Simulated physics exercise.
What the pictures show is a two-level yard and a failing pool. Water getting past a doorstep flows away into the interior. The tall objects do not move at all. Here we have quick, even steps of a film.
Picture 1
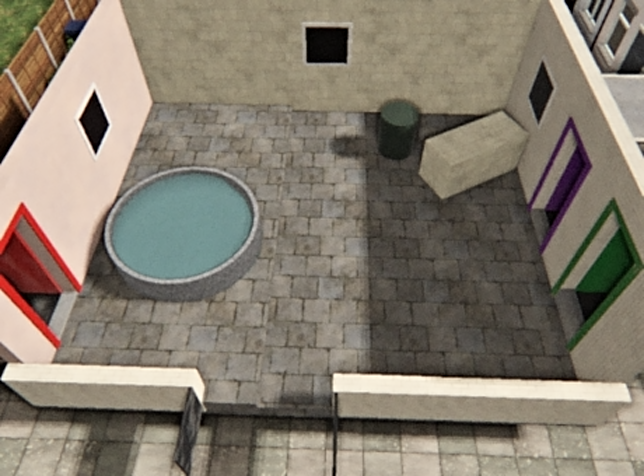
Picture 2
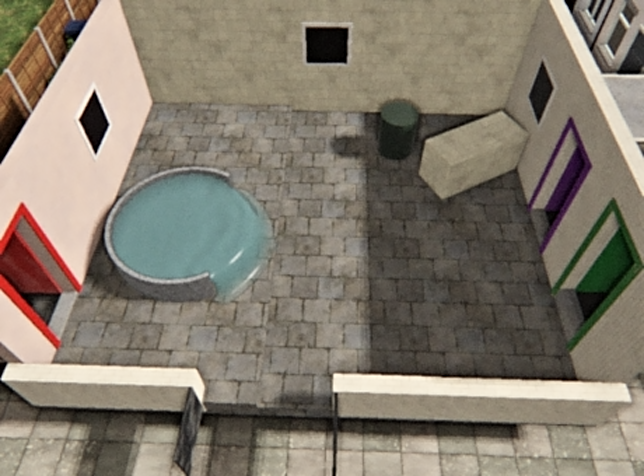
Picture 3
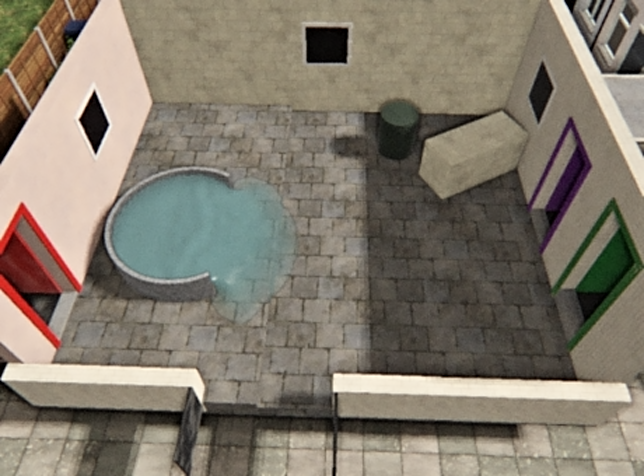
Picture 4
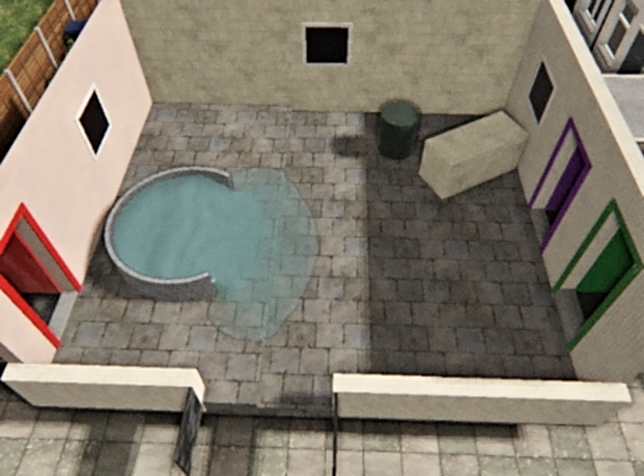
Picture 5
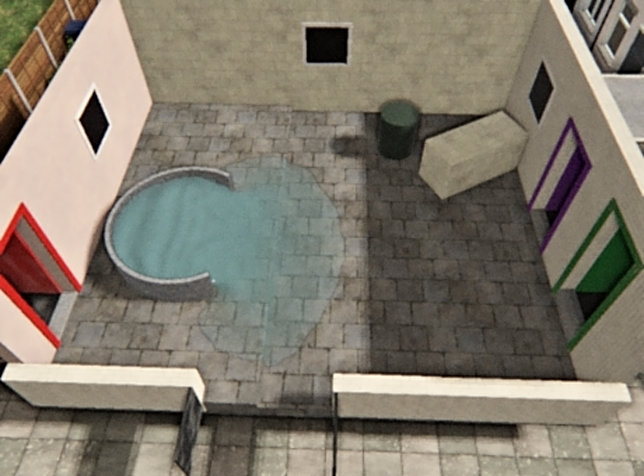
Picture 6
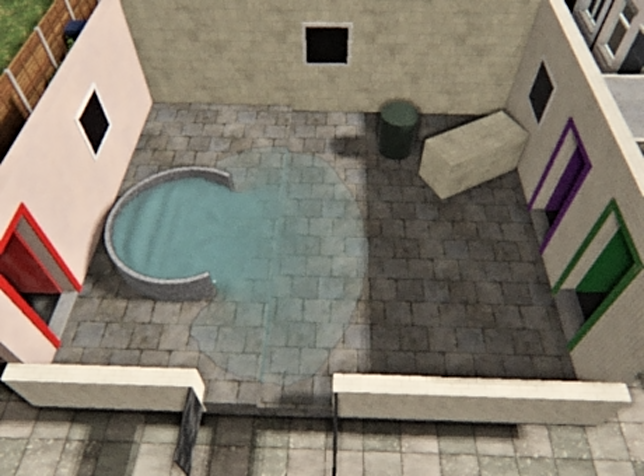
Round stone-rimmed pool breaking open on its right side, water pouring out and spreading in a widening sheet across the paved yard.
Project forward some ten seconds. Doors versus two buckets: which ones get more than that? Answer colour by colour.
I expect the purple door to go past two buckets; I expect the green door to stop at two buckets or less; I expect the red door to stop at two buckets or less.
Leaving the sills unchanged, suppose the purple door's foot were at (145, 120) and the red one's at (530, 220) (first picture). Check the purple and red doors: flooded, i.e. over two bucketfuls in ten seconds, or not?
Result, per door: Purple remains within bounds; red overshoots the mark.
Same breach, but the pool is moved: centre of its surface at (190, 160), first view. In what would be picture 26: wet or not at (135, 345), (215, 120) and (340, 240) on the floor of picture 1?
Taking them in the order asked: Spared, then spared, then inundated.
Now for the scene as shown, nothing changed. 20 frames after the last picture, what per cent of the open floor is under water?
About 65 per cent.
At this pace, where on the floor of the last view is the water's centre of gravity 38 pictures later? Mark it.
The water centres close to (416, 240).
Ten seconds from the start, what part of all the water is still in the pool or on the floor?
Roughly 90 parts in a hundred.
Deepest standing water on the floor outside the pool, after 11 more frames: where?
At about (421, 186).
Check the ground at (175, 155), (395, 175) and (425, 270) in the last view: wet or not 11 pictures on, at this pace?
First spot not wet, second soaked, third soaked.
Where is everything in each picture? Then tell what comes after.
In the first picture, still water in the pool at (184, 223).
In the second picture, the front is at a hidden place, out from the gap at (257, 237).
In the third picture, water pours out at (257, 238) and has run to (246, 181).
In the fourth picture, the front is at (257, 336), out from the gap at (257, 239).
In the fifth picture, water pours out at (257, 239) and has run to (275, 357).
In the sixth picture, the front is at a hidden place, out from the gap at (257, 239).
A moment on, water covers 45 % of the floor; the purple door not reached, the green door not reached, the red door not reached.
Next, water covers 55 % of the floor; the purple door not reached, the green door not reached, the red door not reached.
Then, water covers 65 % of the floor; the purple door over two buckets in, the green door wet at the sill, nothing in, the red door not reached.
Later, water covers 65 % of the floor; the purple door far over two buckets in, the green door wet at the sill, nothing in, the red door not reached.
In the end, water covers 65 % of the floor; the purple door far over two buckets in, the green door wet at the sill, nothing in, the red door not reached.
